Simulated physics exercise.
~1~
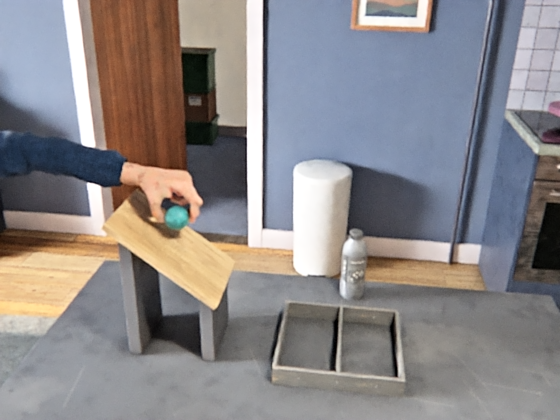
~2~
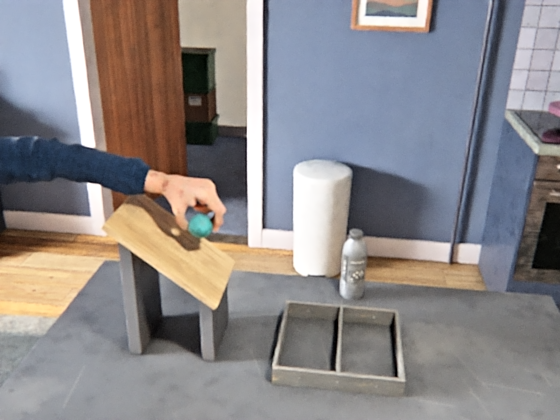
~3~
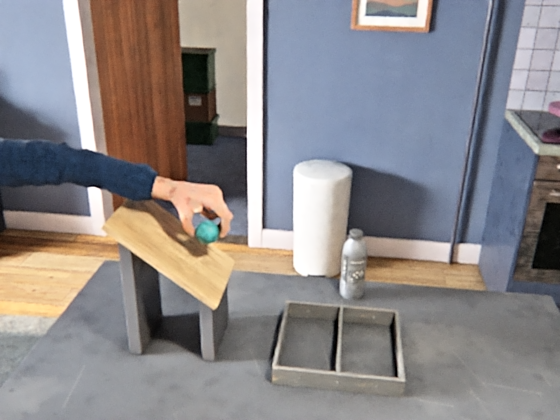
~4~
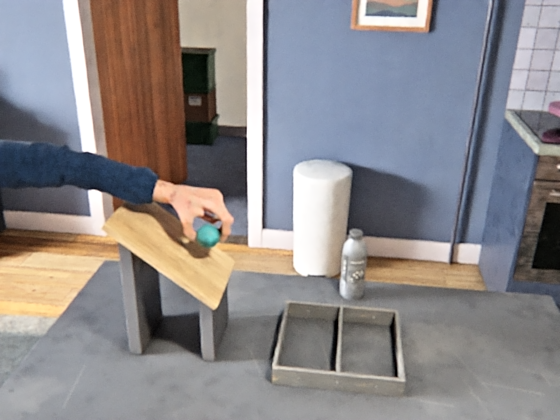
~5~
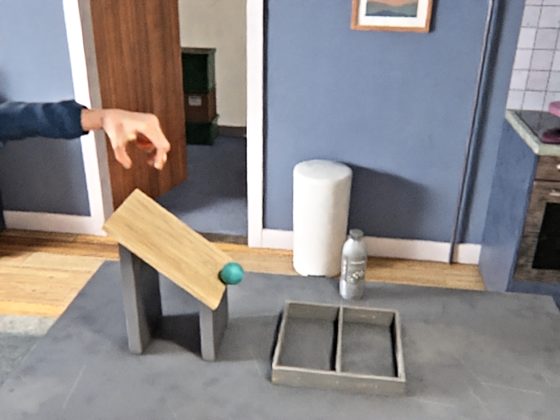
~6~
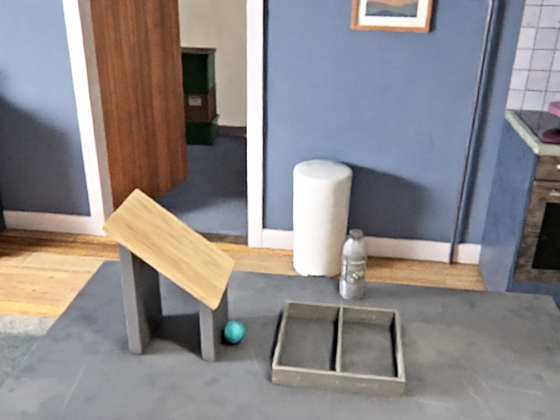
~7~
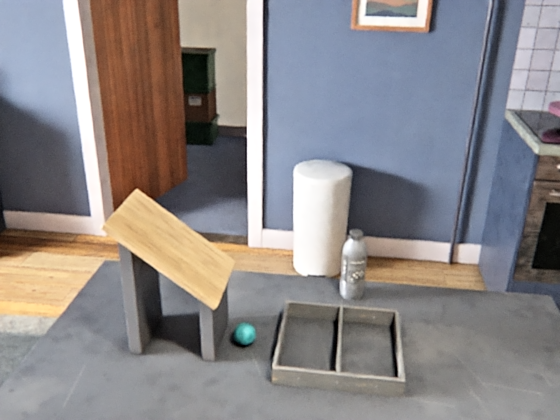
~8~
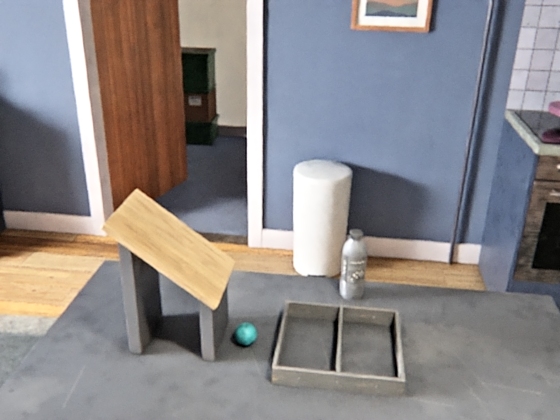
The clip opens with a hand holding a turquoise ball over a sloping wooden board on gray supports, beside a low gray tray with two bays and a gray bottle. The hand moves the ball to the right and a little down the slope, then pauses near its lower part. The fingers let go and the hand draws back as the ball reaches the board's lower edge. The ball drops to the gray surface and shifts slightly right. It ends at rest between the board and the tray, outside both bays, with the bottle still standing in place.
